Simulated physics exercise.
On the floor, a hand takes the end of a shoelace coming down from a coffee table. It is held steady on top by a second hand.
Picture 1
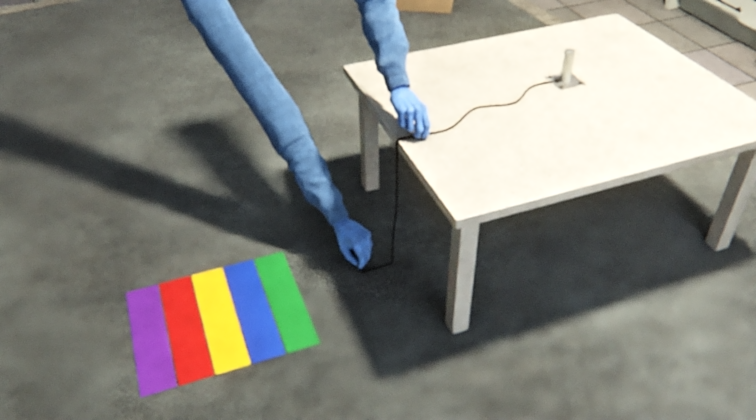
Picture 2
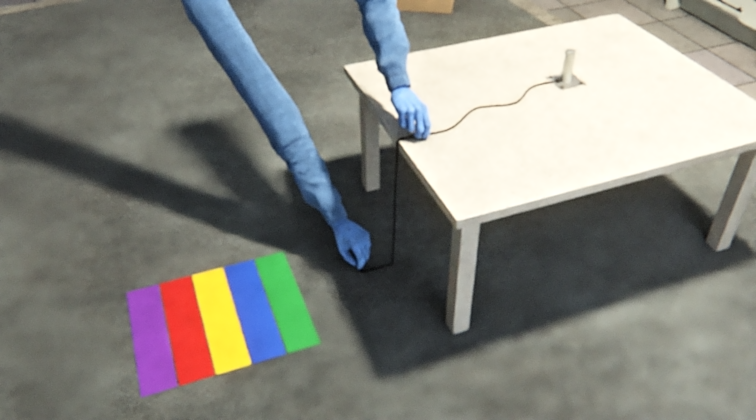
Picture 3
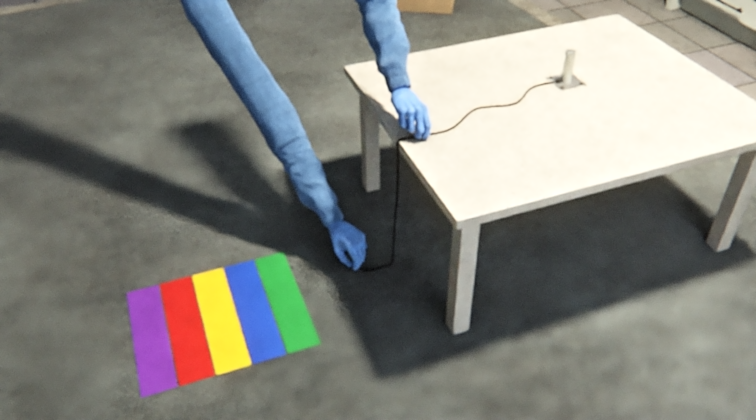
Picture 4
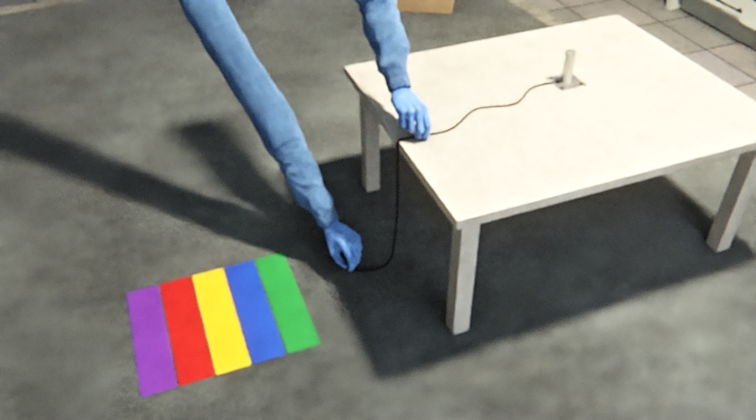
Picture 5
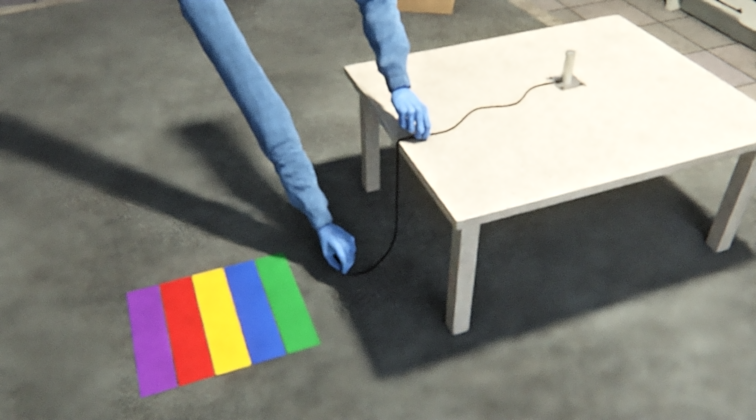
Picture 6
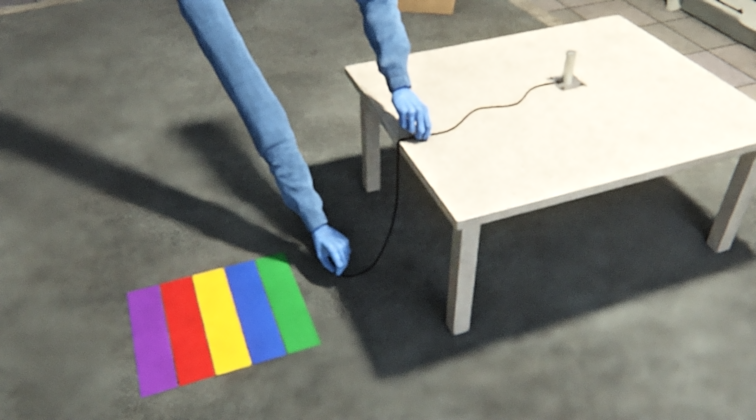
Hand at floor level drawing the end of a dark cord slightly left from a pale table, beside coloured stripes.
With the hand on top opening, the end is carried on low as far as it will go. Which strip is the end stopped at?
Stopped at blue.
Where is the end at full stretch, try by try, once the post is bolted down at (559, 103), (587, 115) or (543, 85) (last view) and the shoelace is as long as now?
In order, it comes out close to (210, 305), (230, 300) and (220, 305).
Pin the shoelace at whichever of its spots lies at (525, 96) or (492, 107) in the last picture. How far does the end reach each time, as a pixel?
In order: Close to (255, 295) and close to (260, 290).
Soon after, end near (298, 282); over green.
After that, end near (268, 290); over green.
At the stop, end near (250, 295); over blue. It gets as far as the blue strip.
